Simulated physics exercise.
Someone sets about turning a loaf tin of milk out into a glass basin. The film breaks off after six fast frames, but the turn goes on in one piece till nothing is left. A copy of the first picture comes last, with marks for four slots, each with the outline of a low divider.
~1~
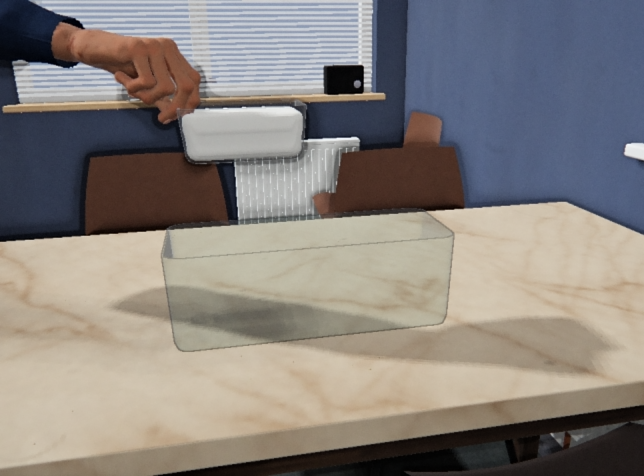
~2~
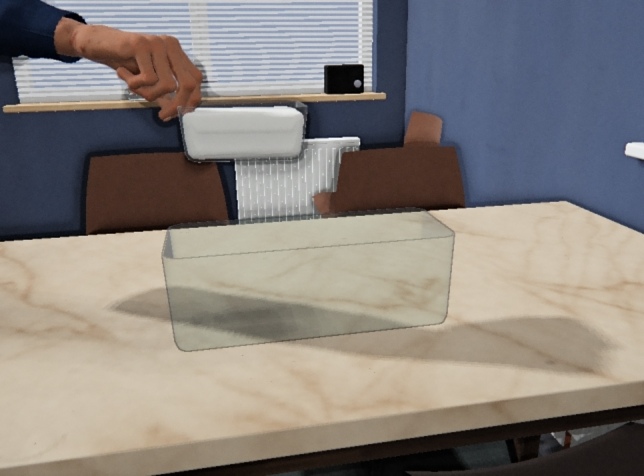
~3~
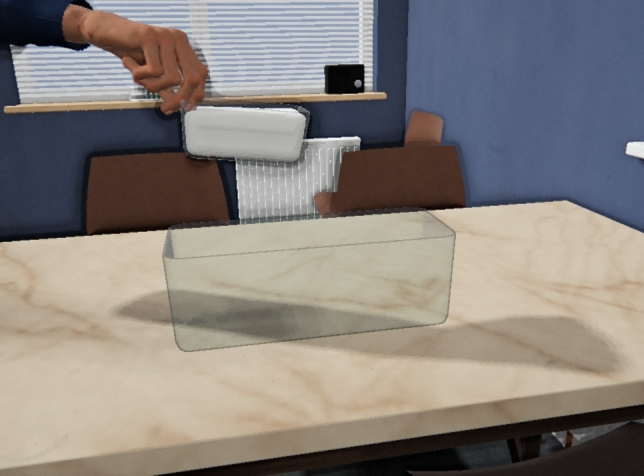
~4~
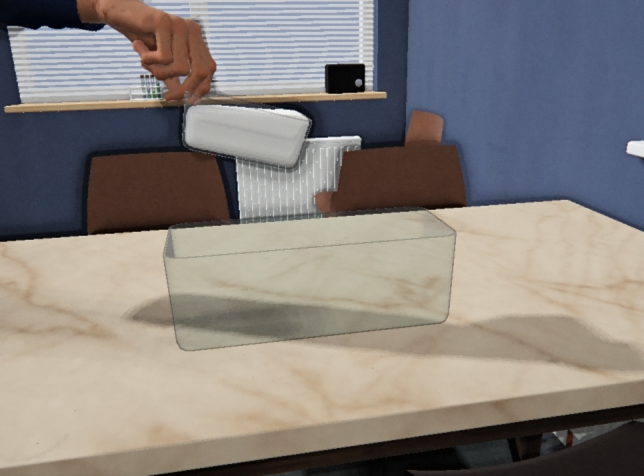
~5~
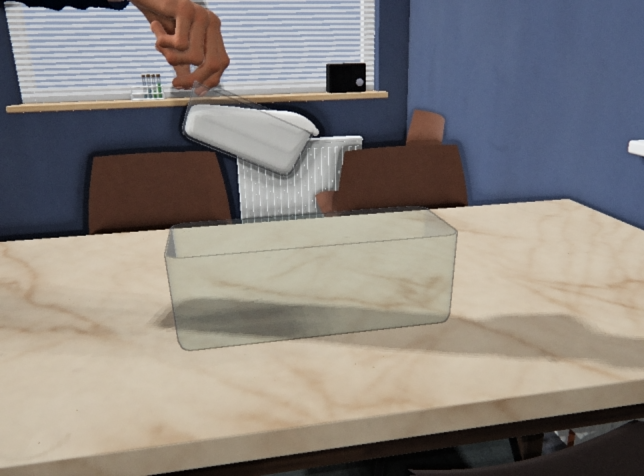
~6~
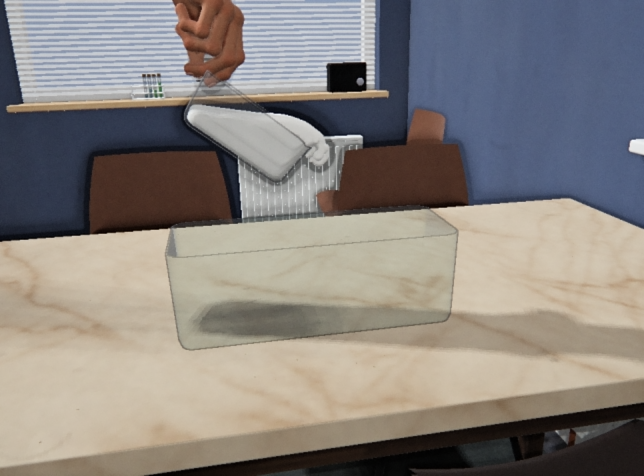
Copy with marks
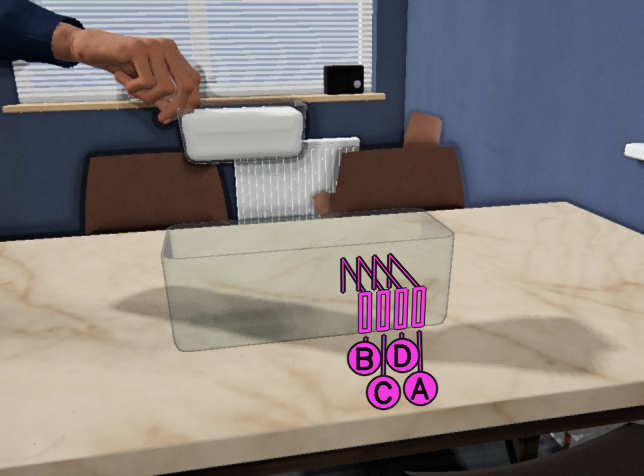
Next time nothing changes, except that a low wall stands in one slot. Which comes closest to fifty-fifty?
It is B.
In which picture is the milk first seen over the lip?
Picture 5.
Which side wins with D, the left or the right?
More ends on the left.
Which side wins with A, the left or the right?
More ends on the left.
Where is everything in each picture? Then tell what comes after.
In the first picture, upright, lip at (299, 102); basin from (175, 350) to (445, 320); nothing has left yet.
In the second picture, upright, lip at (300, 103); nothing has left yet.
In the third picture, tipped about 7°, lip at (303, 109); nothing has left yet.
In the fourth picture, tipped about 15°, lip at (305, 117); nothing has left yet.
In the fifth picture, tipped about 26°, lip at (307, 128); milk is over the lip, down to (307, 128).
In the sixth picture, tipped about 38°, lip at (306, 140); milk is over the lip, down to (317, 162).
In magenta, A at (419, 331); B at (365, 337); C at (383, 335); D at (401, 333).
Choosing A, about 92 % ends left of the wall and 3 % right of it; 5 % is lost outside.
Choosing B, about 52 % ends left of the wall and 43 % right of it; 5 % is lost outside.
Choosing C, about 80 % ends left of the wall and 9 % right of it; 11 % is lost outside.
Choosing D, about 91 % ends left of the wall and 4 % right of it; 4 % is lost outside.
